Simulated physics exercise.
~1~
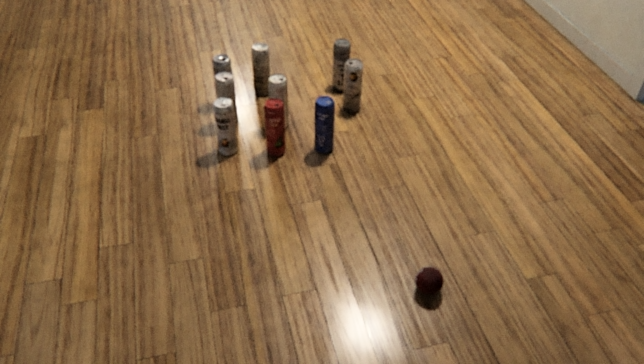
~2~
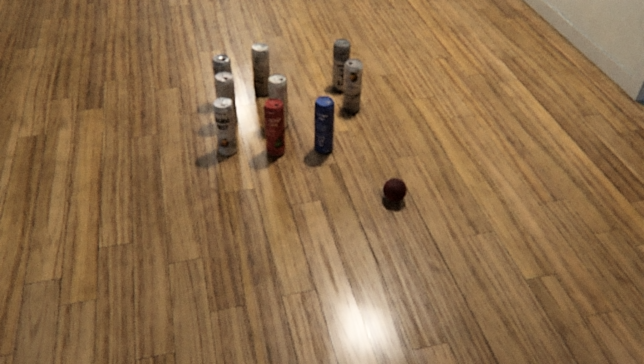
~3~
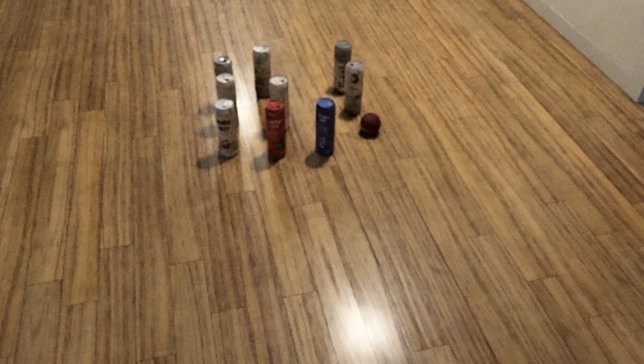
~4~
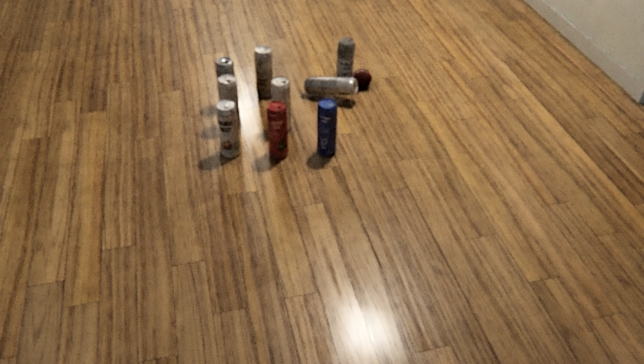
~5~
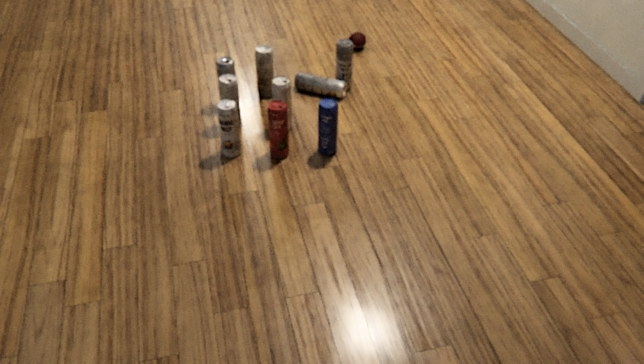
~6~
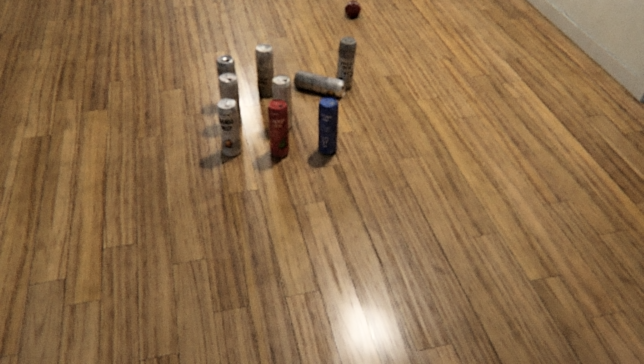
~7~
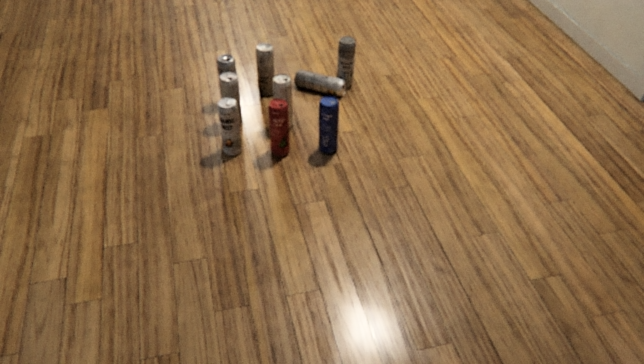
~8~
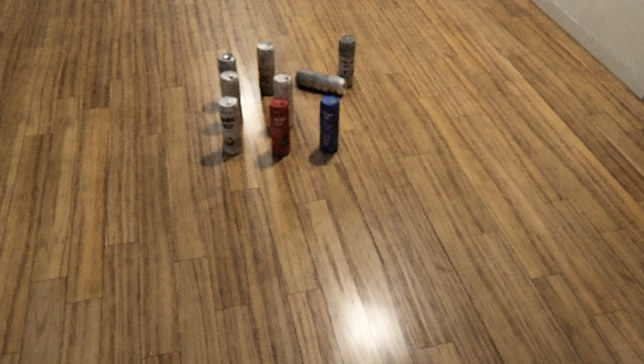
A wood-plank floor indoors, with a pale wall at the upper right, is seen from above by a slightly swaying camera. Nine upright tubes stand in loose rows, mostly grey and whitish, with a red one and a blue one at the front. A dark red ball rolls up the floor from the lower right, passing to the right of the blue tube. It strikes a grey tube at the right, which topples leftward onto its side. The ball rolls on past the tube behind and leaves at the top, while the other eight, red and blue included, remain standing.
